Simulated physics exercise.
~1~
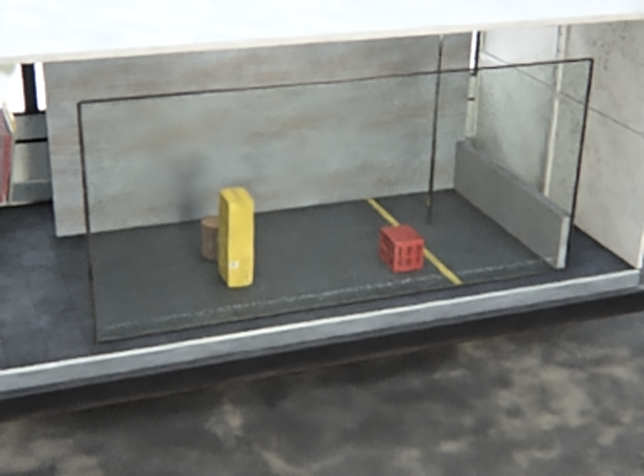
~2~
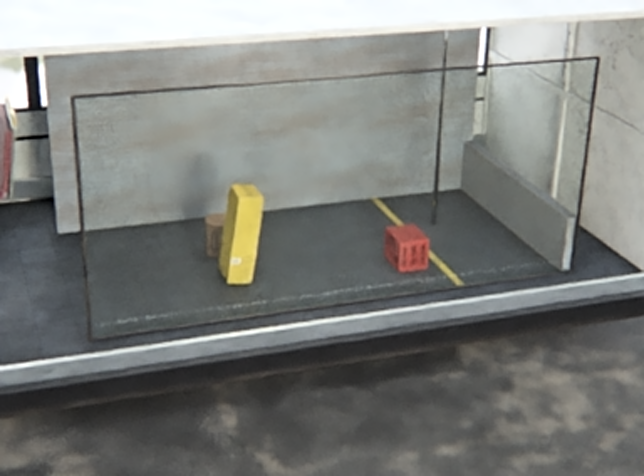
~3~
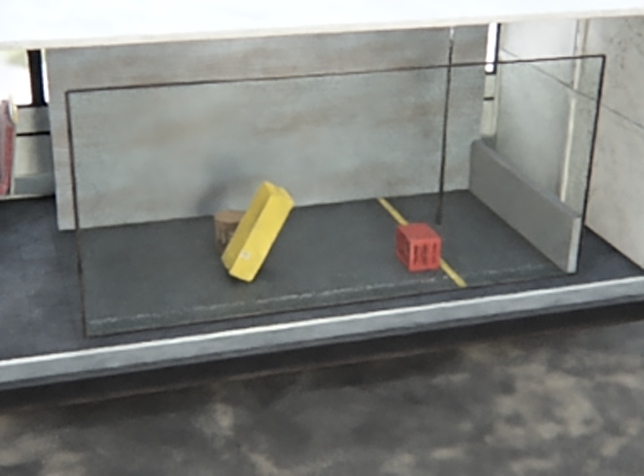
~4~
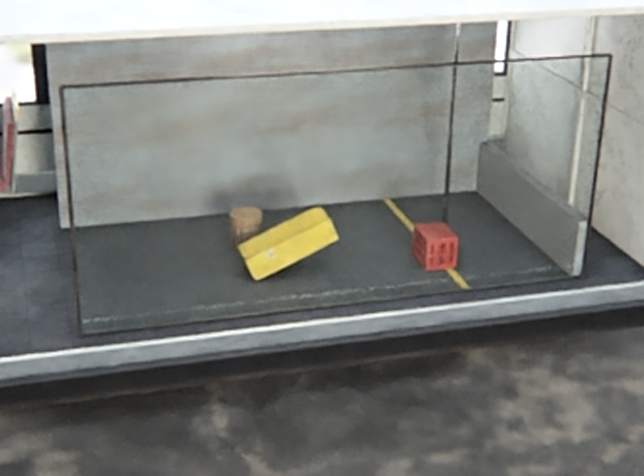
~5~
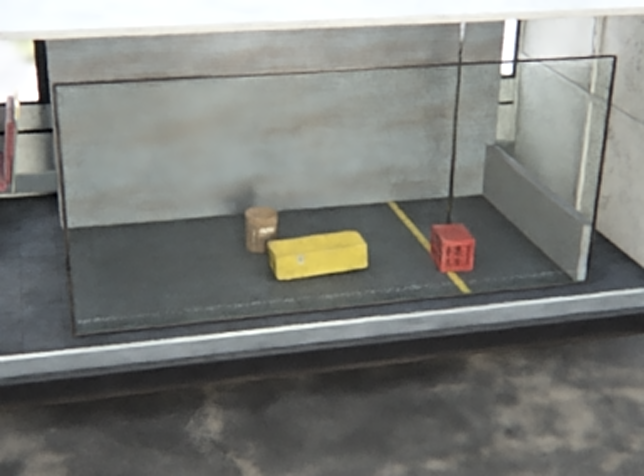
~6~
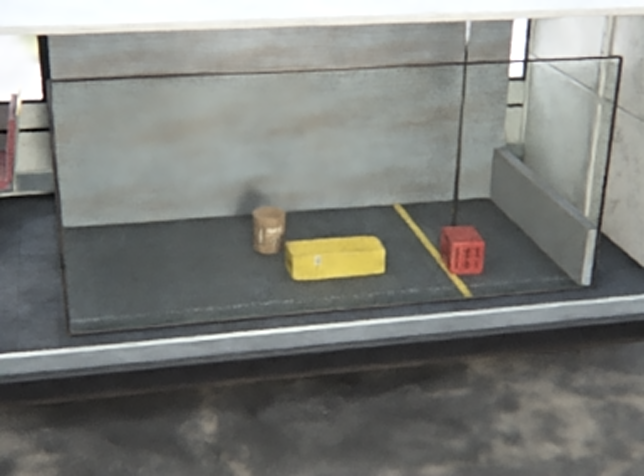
A tall yellow box tipped over to the right and landed on its side, while a red crate and a brown bucket slid right, the crate ending just across the yellow line and the bucket stopping well short of it.
